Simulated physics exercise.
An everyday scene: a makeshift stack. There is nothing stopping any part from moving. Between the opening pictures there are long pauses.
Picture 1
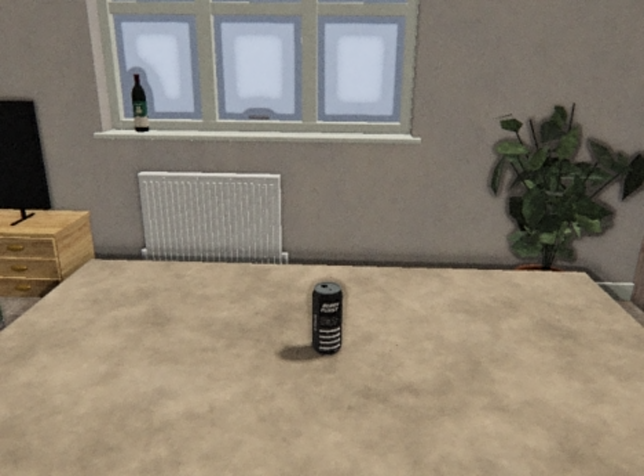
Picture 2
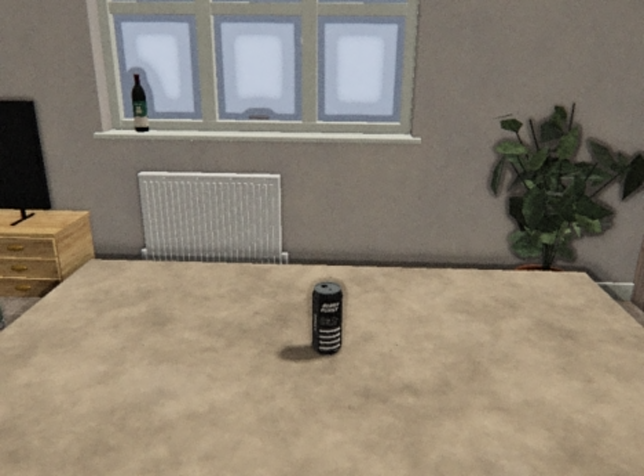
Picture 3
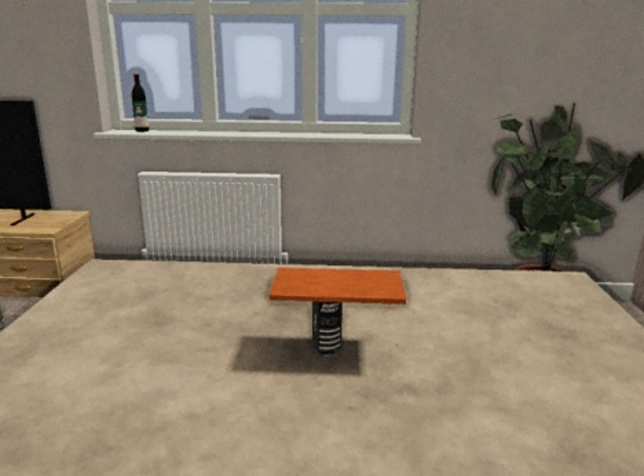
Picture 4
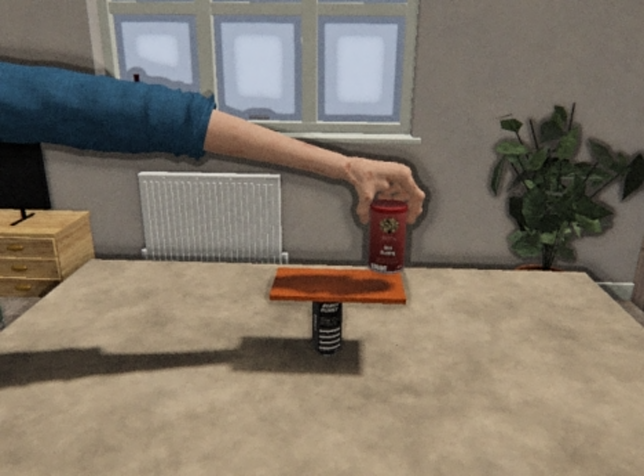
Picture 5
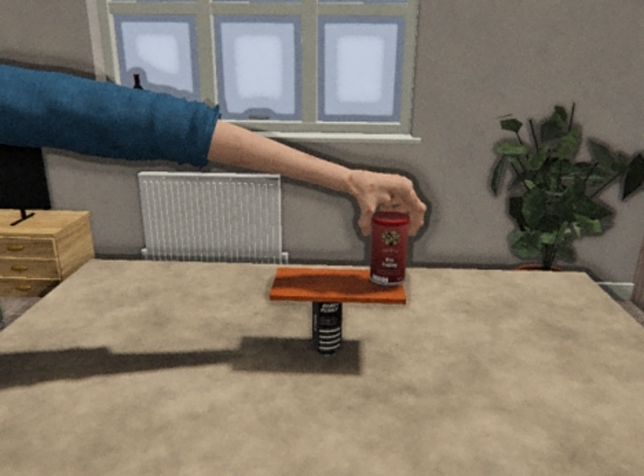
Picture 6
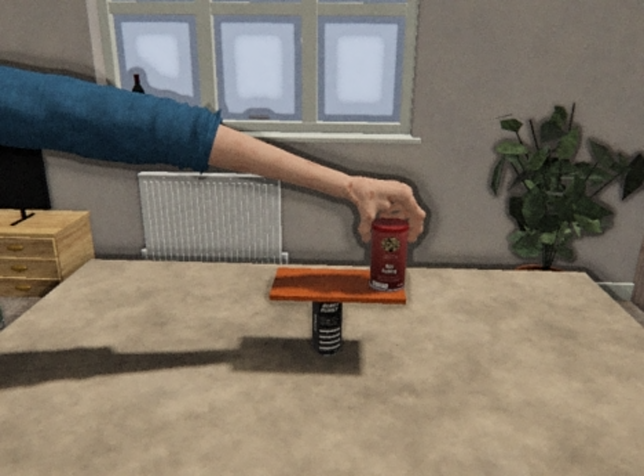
Arm in blue sleeve lowering a red tin onto the right end of an orange board resting on a black can.
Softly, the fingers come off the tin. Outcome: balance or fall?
Fall.
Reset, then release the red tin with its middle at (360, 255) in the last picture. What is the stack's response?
The stack then collapses.
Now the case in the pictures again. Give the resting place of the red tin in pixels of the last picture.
Somewhere around (439, 340) in the last picture.
Then, 0.40 s past the last view, red tin now fallen; orange board on its side.
Then, 0.60 s past the last view, orange board now fallen.
Finally, fallen, orange board and red tin; black can still in place. Final places as the last picture's camera would see them, red tin near (439, 341). The stack loses its balance.
